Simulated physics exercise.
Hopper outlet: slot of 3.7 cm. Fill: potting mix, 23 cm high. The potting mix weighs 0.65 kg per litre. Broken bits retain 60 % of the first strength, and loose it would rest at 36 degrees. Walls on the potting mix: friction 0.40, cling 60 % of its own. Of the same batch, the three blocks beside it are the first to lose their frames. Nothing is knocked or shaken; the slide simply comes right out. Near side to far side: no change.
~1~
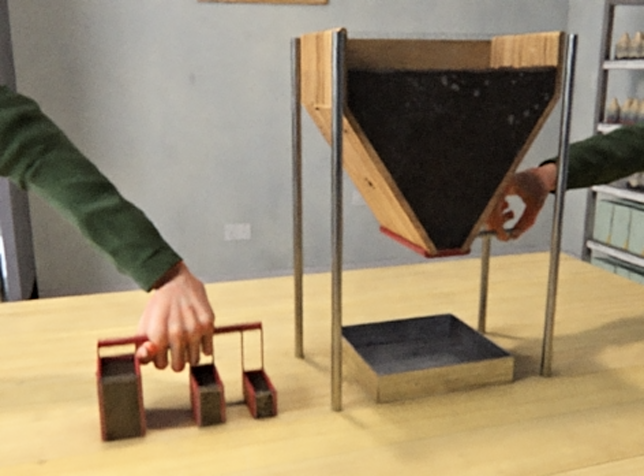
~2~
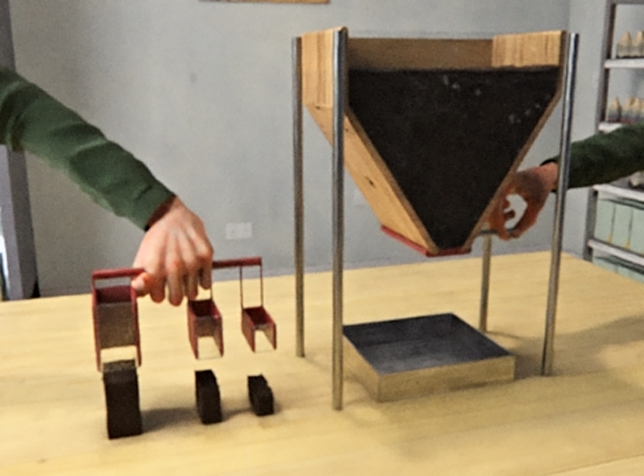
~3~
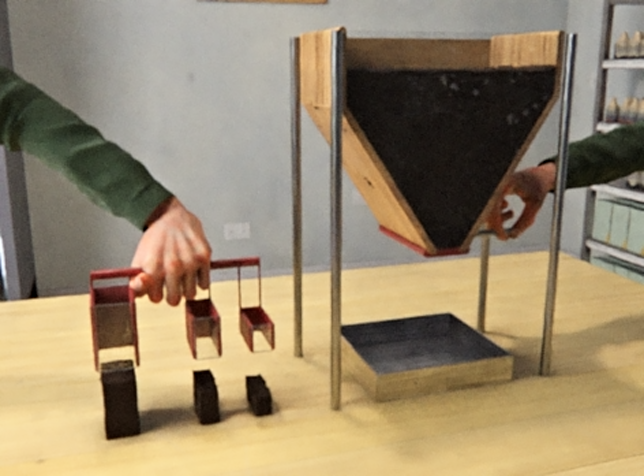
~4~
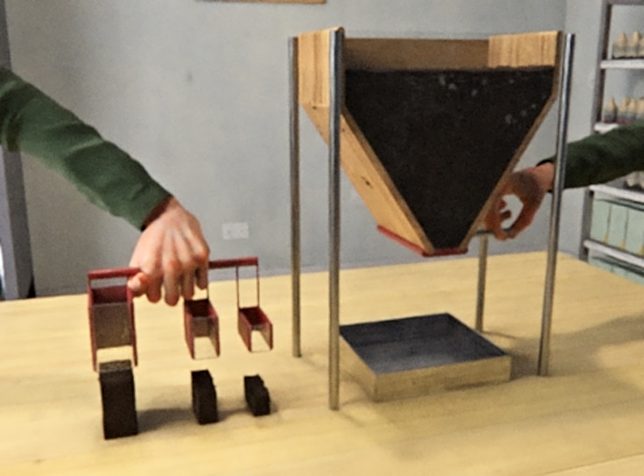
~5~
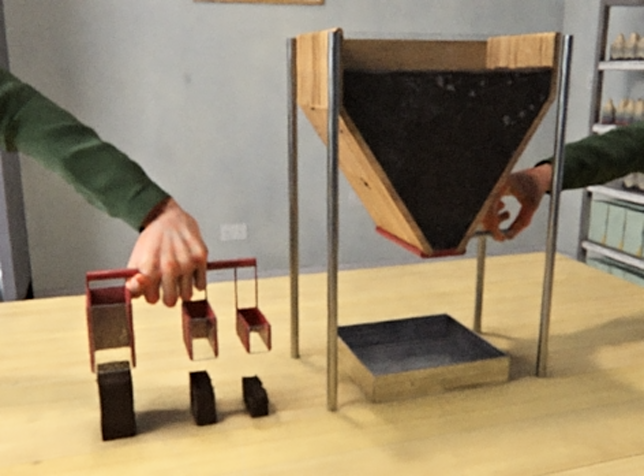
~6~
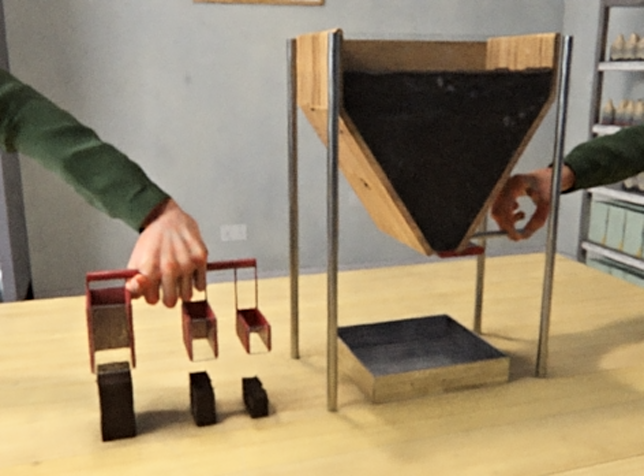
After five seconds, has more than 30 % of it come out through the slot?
No, it jams.
Last picture + 0.35 s, 0 % has run out.
Last picture + 0.77 s, 0 % has run out.
Last picture + 1.18 s, 0 % has run out.
Last picture + 1.60 s, 0 % has run out.
Last picture + 4.90 s, 0 % has run out.
